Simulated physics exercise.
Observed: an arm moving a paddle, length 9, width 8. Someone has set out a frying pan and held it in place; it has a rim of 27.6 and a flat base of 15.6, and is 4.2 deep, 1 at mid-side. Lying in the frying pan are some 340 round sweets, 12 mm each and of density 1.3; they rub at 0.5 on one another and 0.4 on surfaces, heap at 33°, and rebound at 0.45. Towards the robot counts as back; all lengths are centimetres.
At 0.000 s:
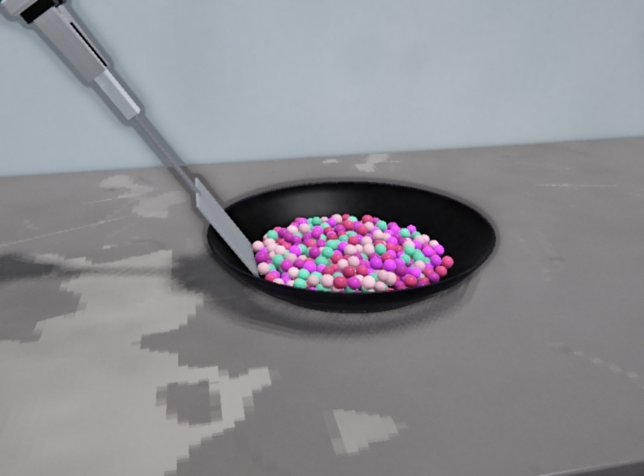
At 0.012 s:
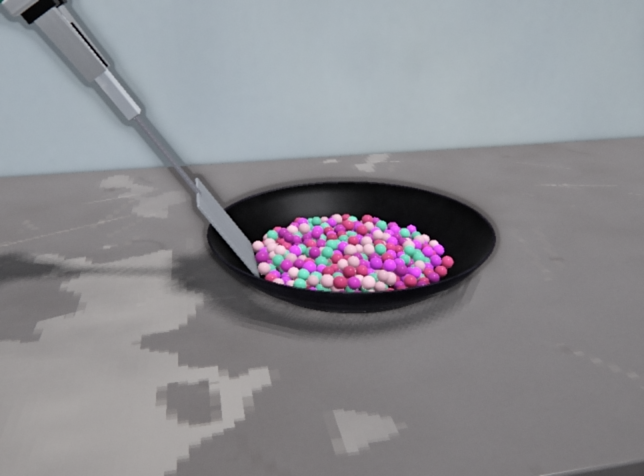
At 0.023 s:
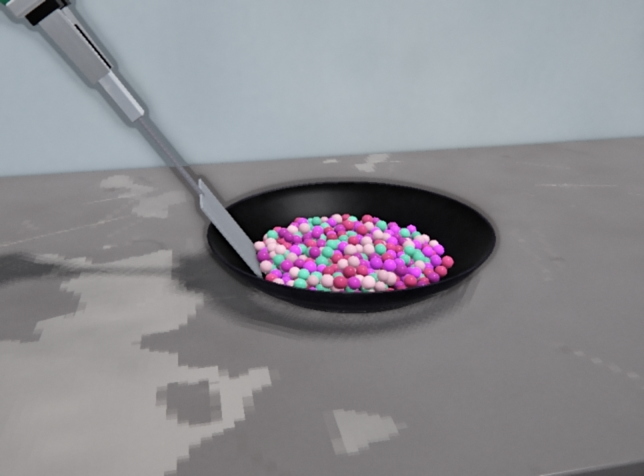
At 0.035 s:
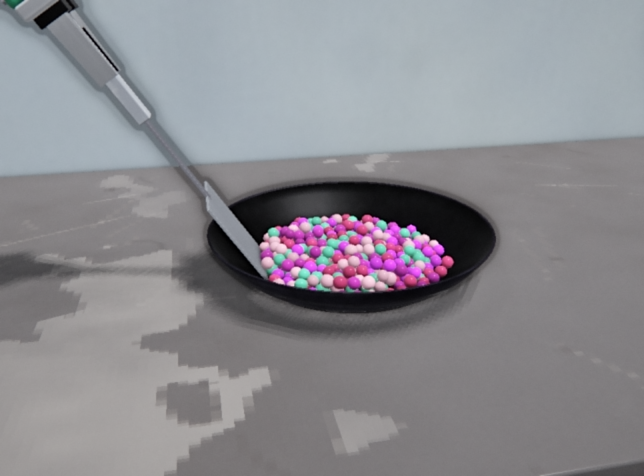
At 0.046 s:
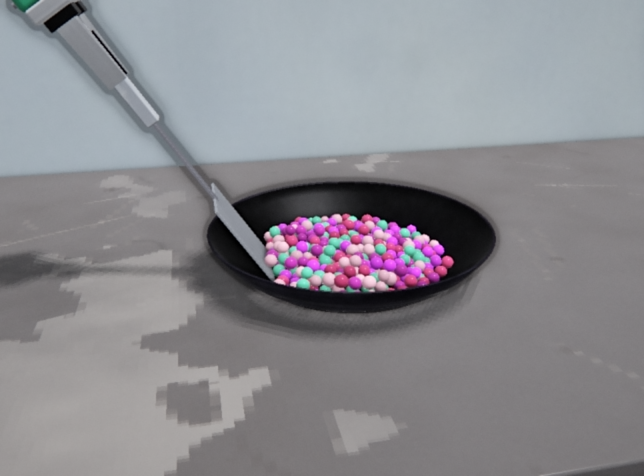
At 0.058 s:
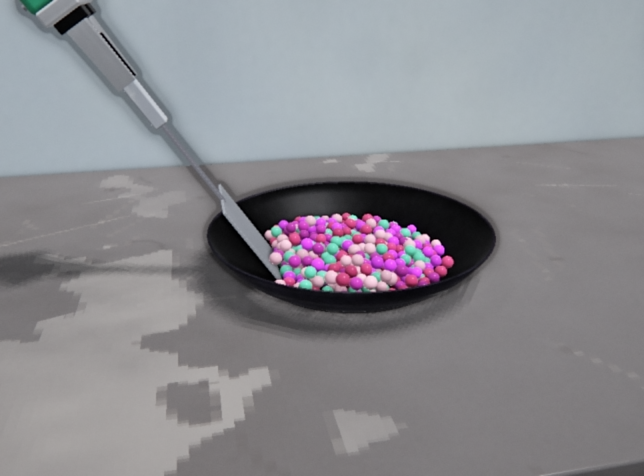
A robot arm's paddle slides slightly right, pushing colourful round sweets in a black frying pan.
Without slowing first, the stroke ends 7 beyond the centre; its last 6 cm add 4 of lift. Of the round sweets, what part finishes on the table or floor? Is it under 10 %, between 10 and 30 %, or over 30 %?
It is under 10 %.
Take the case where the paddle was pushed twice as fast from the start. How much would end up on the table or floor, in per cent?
About 15 %.
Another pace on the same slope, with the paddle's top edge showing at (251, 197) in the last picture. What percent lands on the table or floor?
Expect about 15 per cent there.
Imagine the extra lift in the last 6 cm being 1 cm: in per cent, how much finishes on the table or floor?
Result: Approx. 0 %.
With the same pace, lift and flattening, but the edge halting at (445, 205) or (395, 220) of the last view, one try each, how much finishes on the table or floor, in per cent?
Respectively some 15 and 0 percent end on the table or floor.
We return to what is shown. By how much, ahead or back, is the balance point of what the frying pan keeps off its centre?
I'd put it at roughly 4.5 cm toward the front.
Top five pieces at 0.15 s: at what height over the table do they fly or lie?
Somewhere around 4 centimetres high.
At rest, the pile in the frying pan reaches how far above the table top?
5.0 cm.
By 0.15 s, sloping 57°, highest piece 4 above the table; 343 in the frying pan.
By 0.24 s, sloping 57°, highest piece 5 above the table; 343 in the frying pan.
By 0.49 s, sloping 57°, highest piece 5 above the table; 342 in the frying pan, 1 on the blade or in flight.
By 1.54 s, sloping 57°, highest piece 5 above the table; 342 in the frying pan, 1 on the table or floor.
Final count, 342 in the frying pan, 1 on the table or floor. That is 0 % on the table or floor.
